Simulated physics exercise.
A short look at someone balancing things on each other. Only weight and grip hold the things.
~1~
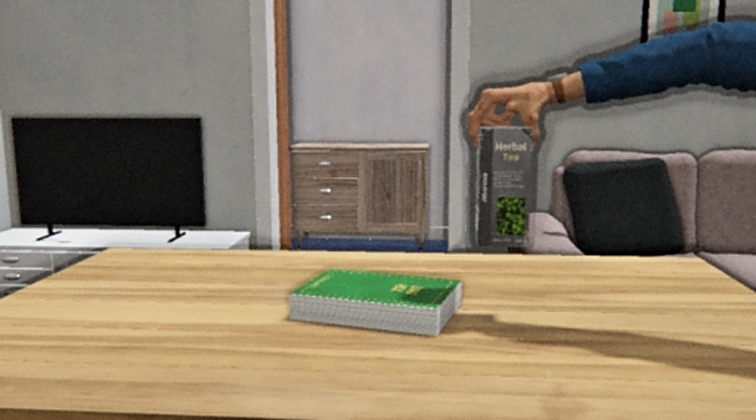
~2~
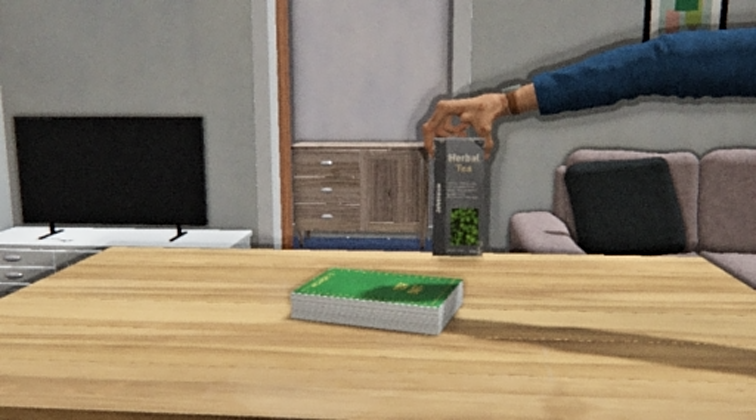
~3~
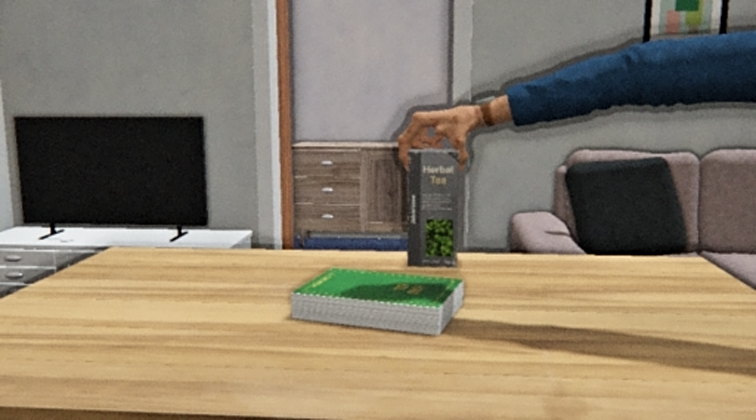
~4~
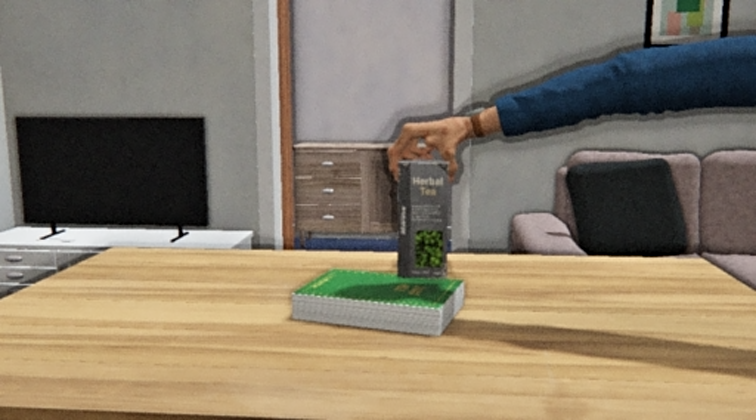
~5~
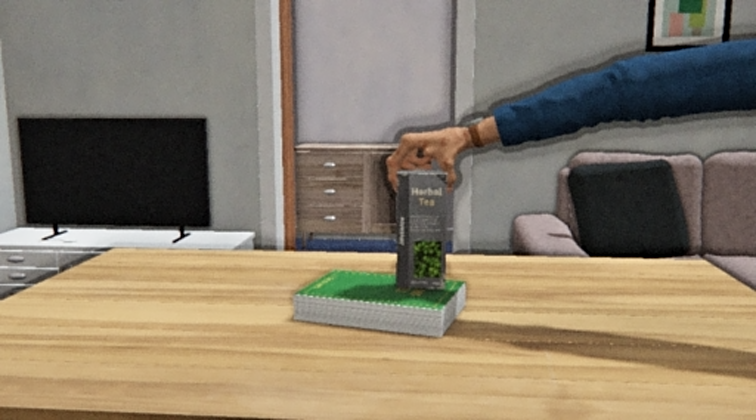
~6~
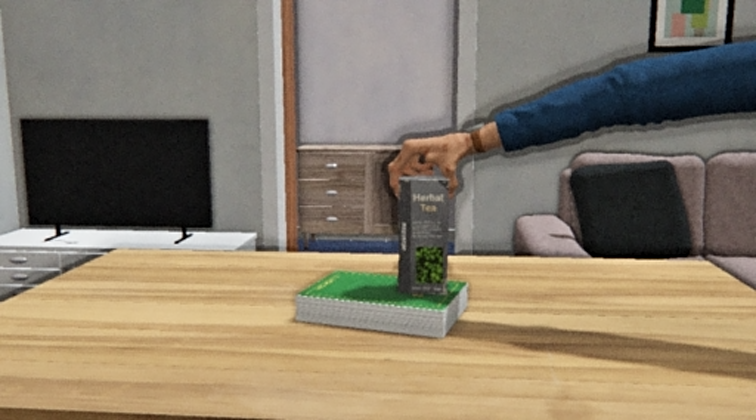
A hand moves a grey carton left and lowers it upright onto a green book.
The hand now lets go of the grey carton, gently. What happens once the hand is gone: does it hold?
Here the pile stays up.
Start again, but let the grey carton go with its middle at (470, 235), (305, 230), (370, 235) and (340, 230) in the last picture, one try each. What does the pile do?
First try: It comes apart; second try: It gives way; third try: It holds; fourth try: It keeps its balance.
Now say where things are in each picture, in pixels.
The first picture shows on its way; grey carton (503, 185); green book (378, 299).
The second picture shows on its way; grey carton (458, 196); green book (380, 298).
The third picture shows on its way; grey carton (433, 207); green book (380, 298).
The fourth picture shows on its way; grey carton (423, 218); green book (381, 299).
The fifth picture shows on its way; grey carton (422, 228); green book (382, 300).
The sixth picture shows set down, still held; grey carton (424, 234); green book (385, 301).
Then, 0.20 s after the last picture, nothing has stirred.
Then, 0.50 s after the last picture, grey carton resting near (424, 234).
At rest, both in place. Seen from the same camera at the end, grey carton near (424, 234). The pile holds.
